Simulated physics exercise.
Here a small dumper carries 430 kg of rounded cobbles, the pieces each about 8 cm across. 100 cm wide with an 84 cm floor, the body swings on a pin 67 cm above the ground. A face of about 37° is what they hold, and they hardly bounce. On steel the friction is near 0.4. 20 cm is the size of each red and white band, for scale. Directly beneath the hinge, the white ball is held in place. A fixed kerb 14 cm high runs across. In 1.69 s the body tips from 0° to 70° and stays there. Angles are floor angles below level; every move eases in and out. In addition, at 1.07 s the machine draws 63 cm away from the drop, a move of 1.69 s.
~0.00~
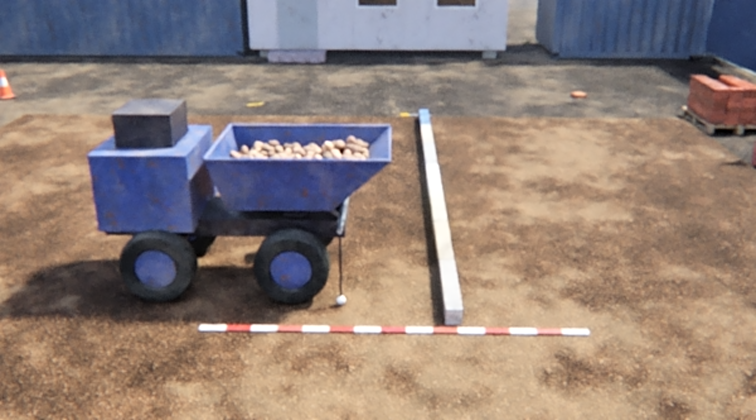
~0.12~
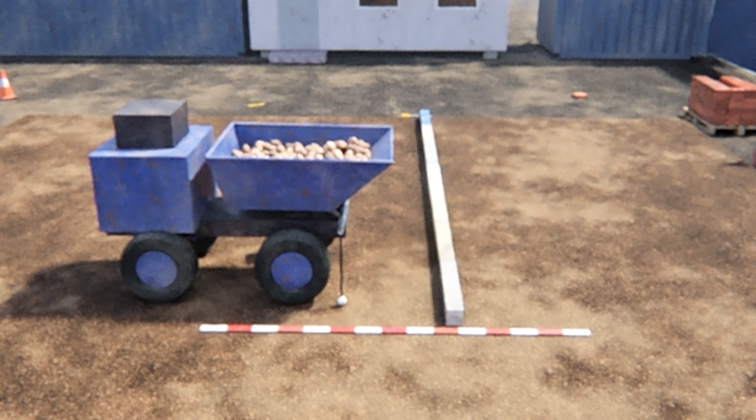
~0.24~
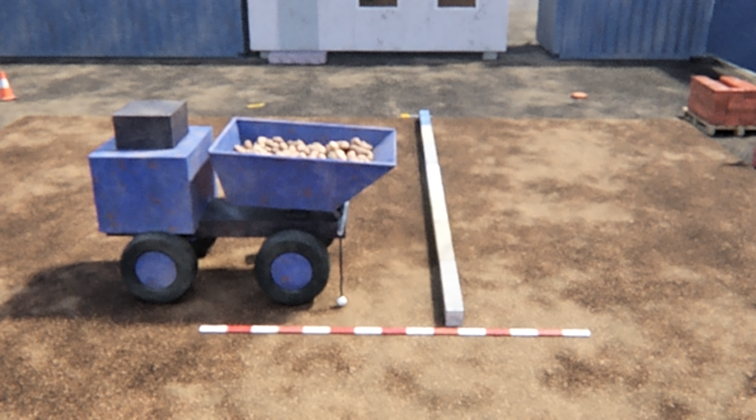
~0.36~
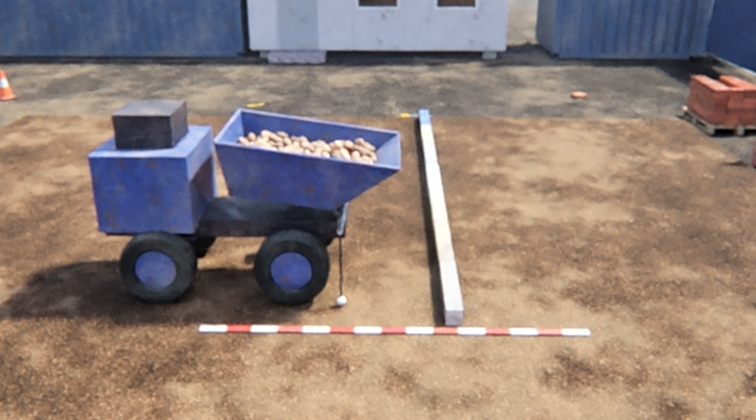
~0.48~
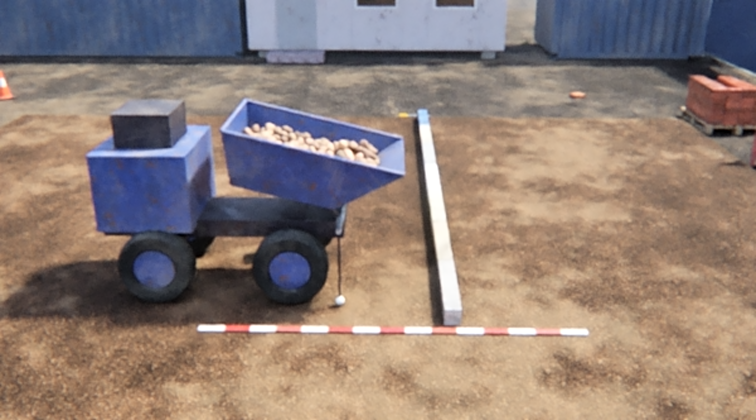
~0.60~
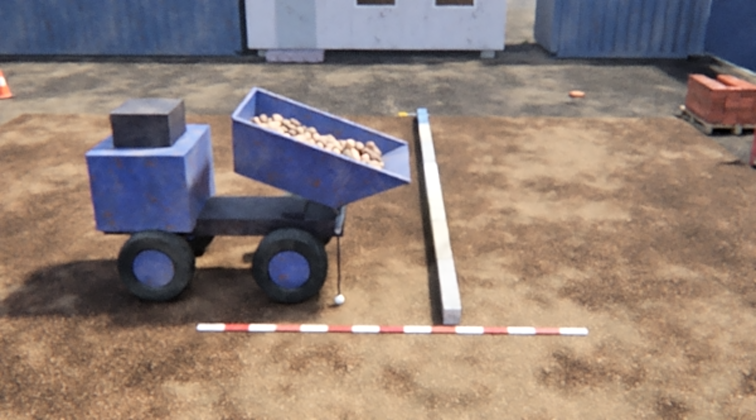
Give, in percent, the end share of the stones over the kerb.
Near 30 percent.
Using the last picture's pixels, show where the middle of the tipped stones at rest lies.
The middle should be near (423, 271).
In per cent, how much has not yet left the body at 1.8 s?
It holds some 45 per cent.
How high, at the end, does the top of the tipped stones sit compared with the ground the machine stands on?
Around 32 cm above it, I'd say.
After 1.3 s the floor is at 59°; 100 % in the body; the foremost stones are at (422, 210).
After 1.8 s the floor is at 70°; 43 % in the body, 43 % on this side of the kerb, 14 % over the kerb; the foremost stones are at (498, 272).
After 3.2 s the floor is at 70°; 0 % in the body, 70 % on this side of the kerb, 30 % over the kerb; the foremost stones are at (641, 300).
After 5.8 s the floor is at 70°; 0 % in the body, 70 % on this side of the kerb, 30 % over the kerb; the foremost stones are at (641, 300).
